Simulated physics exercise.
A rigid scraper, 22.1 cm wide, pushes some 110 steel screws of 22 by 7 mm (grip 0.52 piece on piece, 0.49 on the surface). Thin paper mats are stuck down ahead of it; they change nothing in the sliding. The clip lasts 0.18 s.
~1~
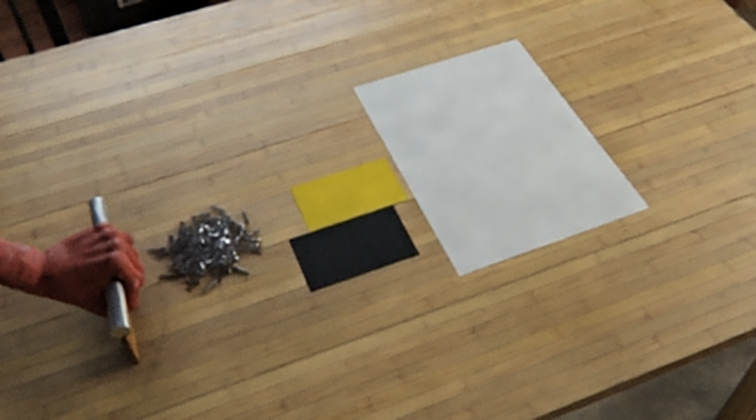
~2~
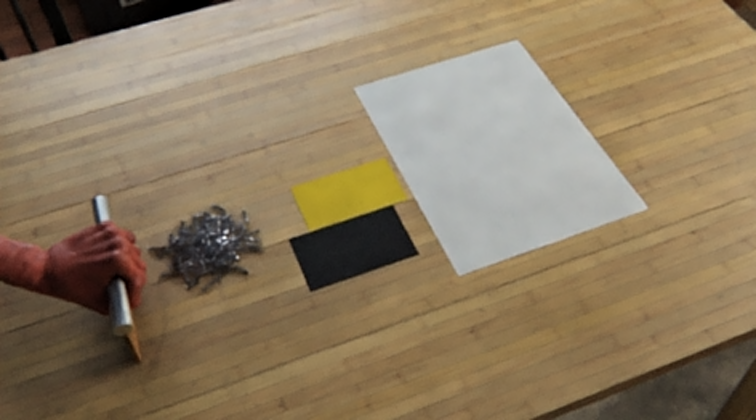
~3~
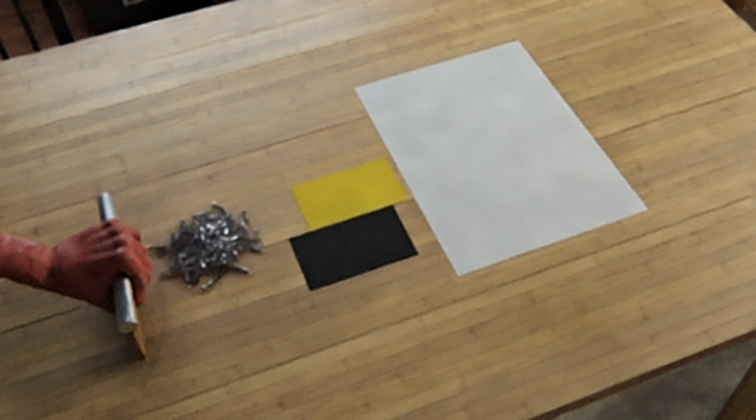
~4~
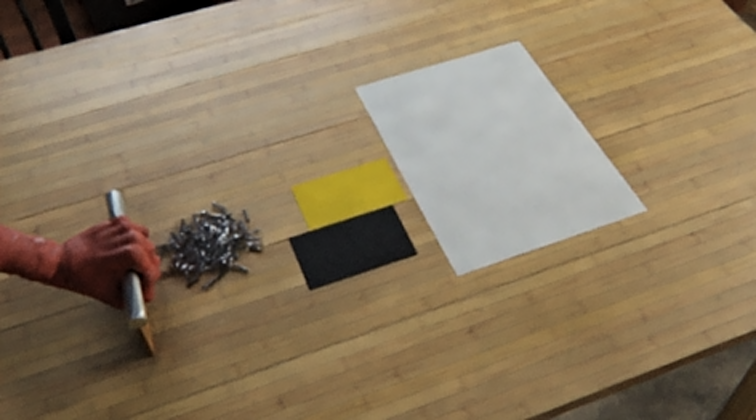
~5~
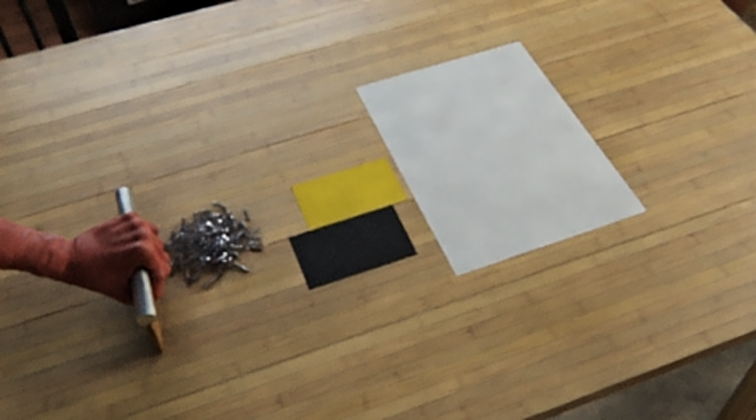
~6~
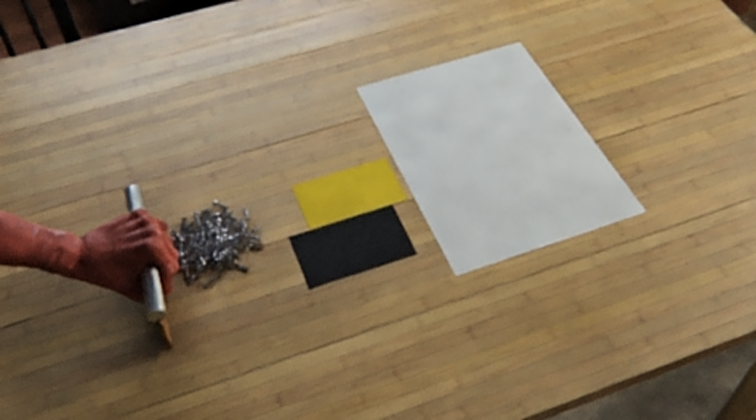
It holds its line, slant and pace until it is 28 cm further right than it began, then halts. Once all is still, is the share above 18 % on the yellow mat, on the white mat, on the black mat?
On the yellow mat: Over; on the white mat: Under; on the black mat: Over.
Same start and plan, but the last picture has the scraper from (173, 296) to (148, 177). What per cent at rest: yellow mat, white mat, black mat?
Yellow mat 45, white mat 0, black mat 5.
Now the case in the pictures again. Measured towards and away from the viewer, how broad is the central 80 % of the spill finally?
Roughly 14 cm.
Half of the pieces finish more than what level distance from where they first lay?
Some 20 cm.
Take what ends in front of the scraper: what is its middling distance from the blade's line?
Some 3 cm.
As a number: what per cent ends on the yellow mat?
Roughly 55 per cent.
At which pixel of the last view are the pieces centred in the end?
At about (333, 211).
Then, 0.34 s after the last picture, scraper 15 cm from its start, spill 12 cm wide; off the mats 100 %.
Then, 0.69 s after the last picture, scraper 26 cm from its start, spill 16 cm wide; black mat 35 %, yellow mat 55 %, off the mats 10 %.
Then, 0.99 s after the last picture, scraper 28 cm from its start, spill 17 cm wide; black mat 35 %, yellow mat 55 %, off the mats 10 %.
In the end, black mat 35 %, yellow mat 55 %, white mat 0 %, off the mats 10 %.
